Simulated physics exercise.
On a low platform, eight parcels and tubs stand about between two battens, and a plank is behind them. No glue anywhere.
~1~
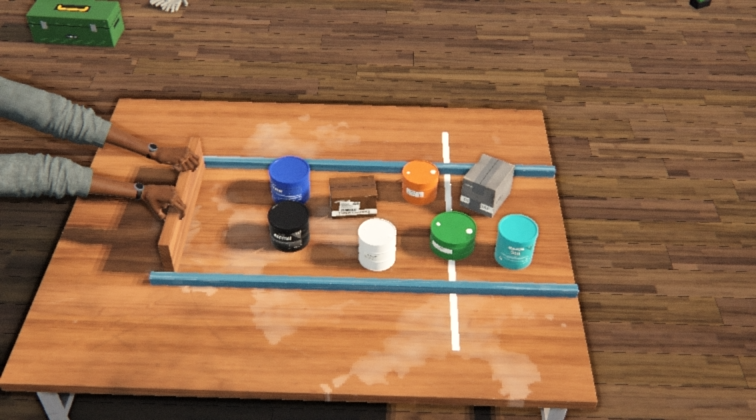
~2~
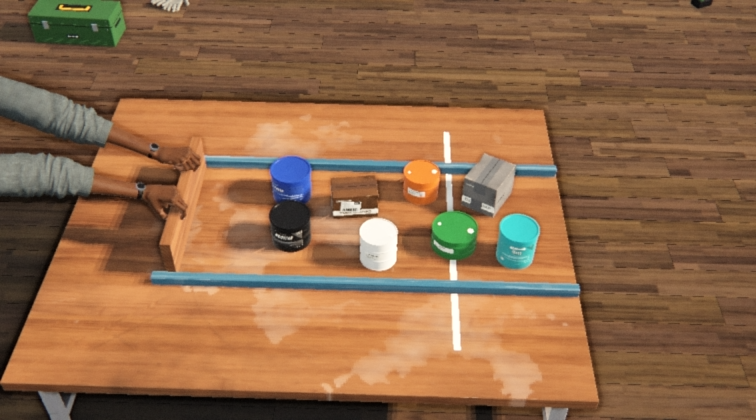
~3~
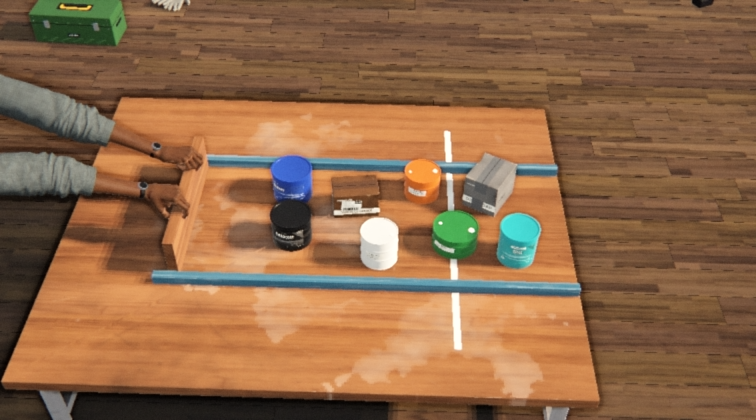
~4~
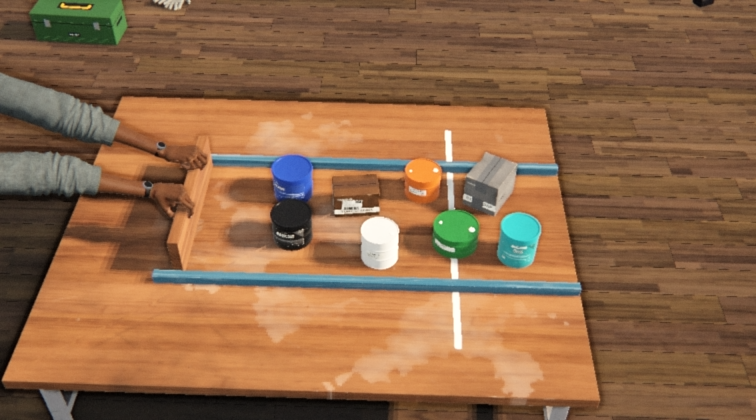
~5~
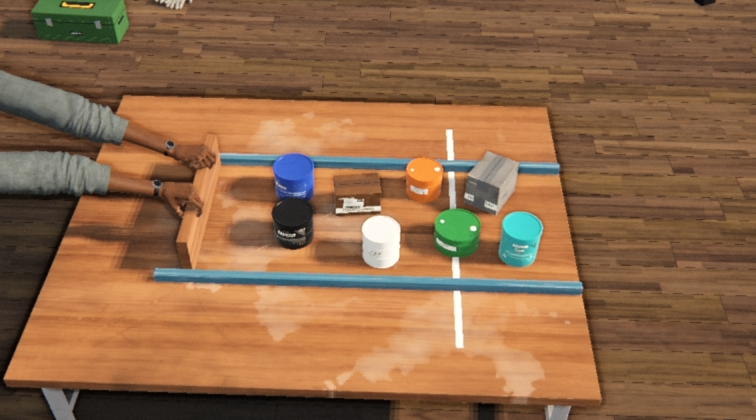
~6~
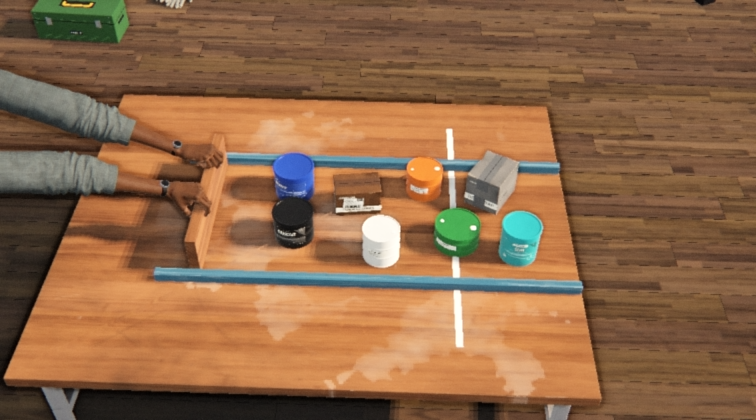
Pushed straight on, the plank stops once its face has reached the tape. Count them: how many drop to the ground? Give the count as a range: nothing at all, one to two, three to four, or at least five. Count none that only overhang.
The count is nothing at all.
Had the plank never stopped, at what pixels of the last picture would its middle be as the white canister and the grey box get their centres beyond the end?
I'd say about (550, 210) for the first one and about (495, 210) for the second.
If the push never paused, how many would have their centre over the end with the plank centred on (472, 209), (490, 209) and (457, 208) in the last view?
First 1, then 1, then 0.
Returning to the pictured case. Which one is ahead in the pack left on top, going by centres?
That is the turquoise pail.
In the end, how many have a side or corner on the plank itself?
The count in contact is 3.
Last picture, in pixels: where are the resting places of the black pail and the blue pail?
In the last picture the black pail sits at (476, 229) while the blue pail sits at (473, 179).
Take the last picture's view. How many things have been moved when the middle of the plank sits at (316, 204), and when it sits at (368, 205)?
At the first spot the count is 3, and at the second it is 5.
Soon after, none off yet; turquoise pail at rest near (520, 239); grey box at rest near (491, 182); green canister at rest near (457, 232).
After that, none off yet; turquoise pail at rest near (520, 239); grey box moving near (496, 183); green canister displaced a little near (469, 238).
In the end, the number that fall off is zero.
